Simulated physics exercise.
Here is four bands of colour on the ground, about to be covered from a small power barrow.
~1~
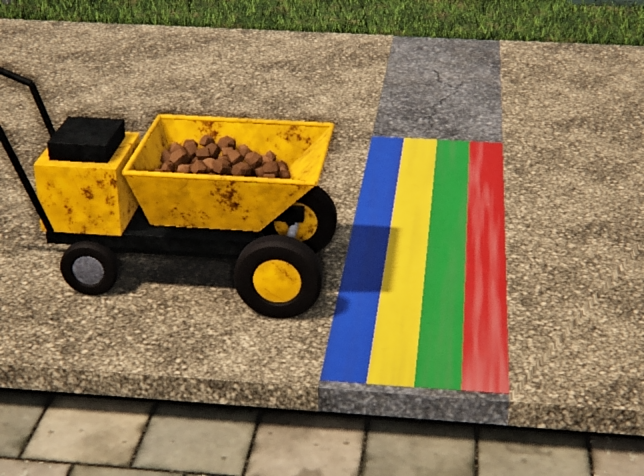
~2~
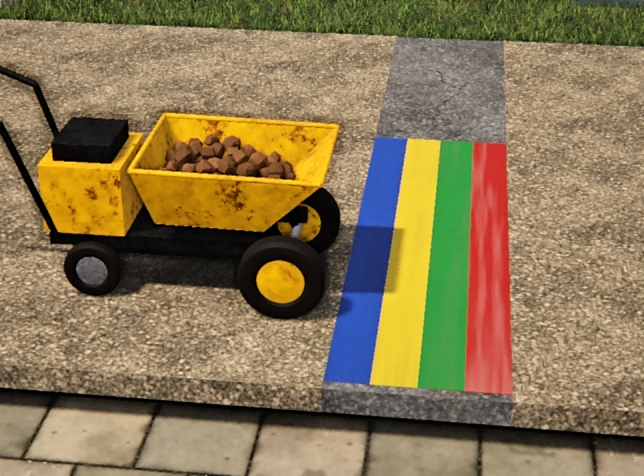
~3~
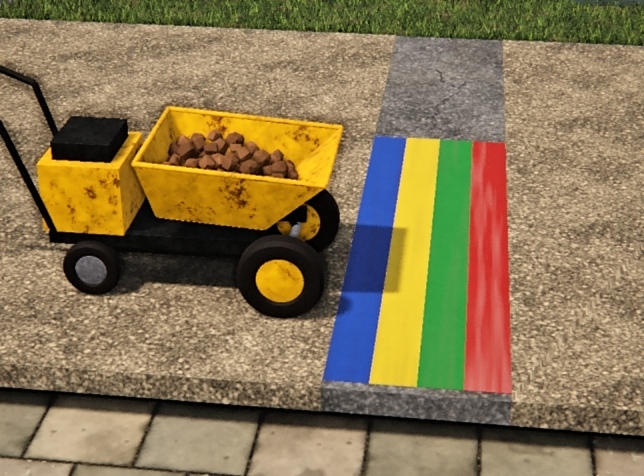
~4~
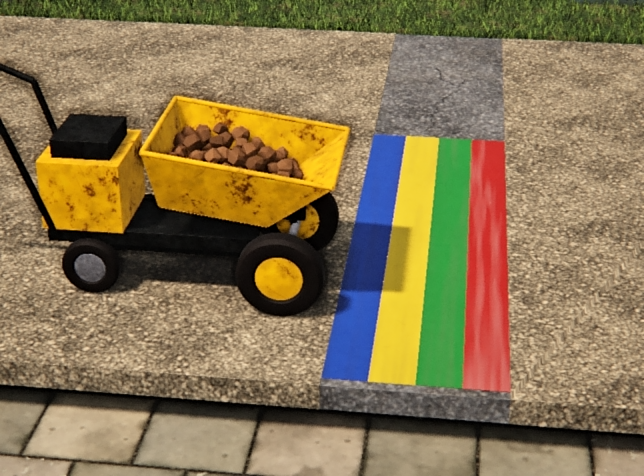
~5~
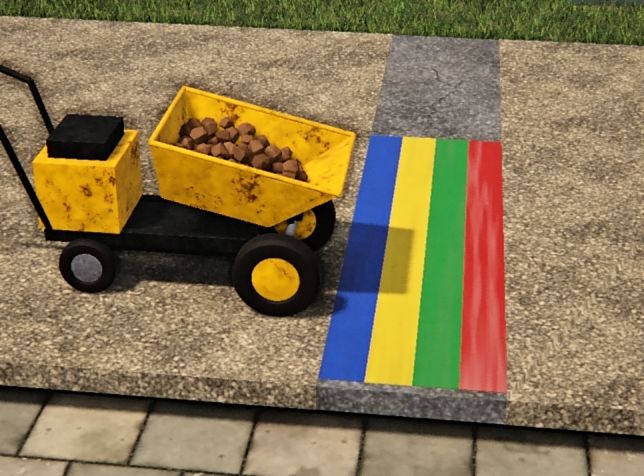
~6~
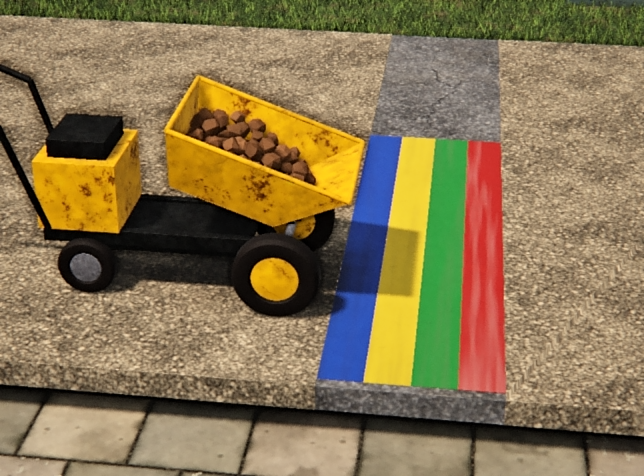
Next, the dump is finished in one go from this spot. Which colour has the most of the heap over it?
The heap favours the green strip.
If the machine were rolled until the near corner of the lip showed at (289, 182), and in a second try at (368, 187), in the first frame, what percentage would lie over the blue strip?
About 10 and 0 per cent.
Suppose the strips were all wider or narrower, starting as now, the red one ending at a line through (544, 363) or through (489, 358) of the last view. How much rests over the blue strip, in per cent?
First some 0, then 0 per cent.
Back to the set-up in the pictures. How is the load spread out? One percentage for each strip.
About: Blue strip 0, yellow strip 20, green strip 35, red strip 20 per cent.
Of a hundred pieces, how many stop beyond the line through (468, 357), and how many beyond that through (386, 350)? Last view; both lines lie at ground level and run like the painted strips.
First some 30, then 90 per cent.
Soon after the last picture, skip tipped steeply; all in the skip.
A little later, skip tipped right over; about half in the skip; a small part over the yellow strip; about a third over the green strip; a small part over the red strip.
Later still, skip tipped right over; a small part in the skip; about a quarter over the yellow strip; about a third over the green strip; about a quarter over the red strip; a small part off the paint.
At rest, skip tipped right over; a small part in the skip; none over the blue strip; about a quarter over the yellow strip; about a third over the green strip; about a quarter over the red strip; a small part off the paint.
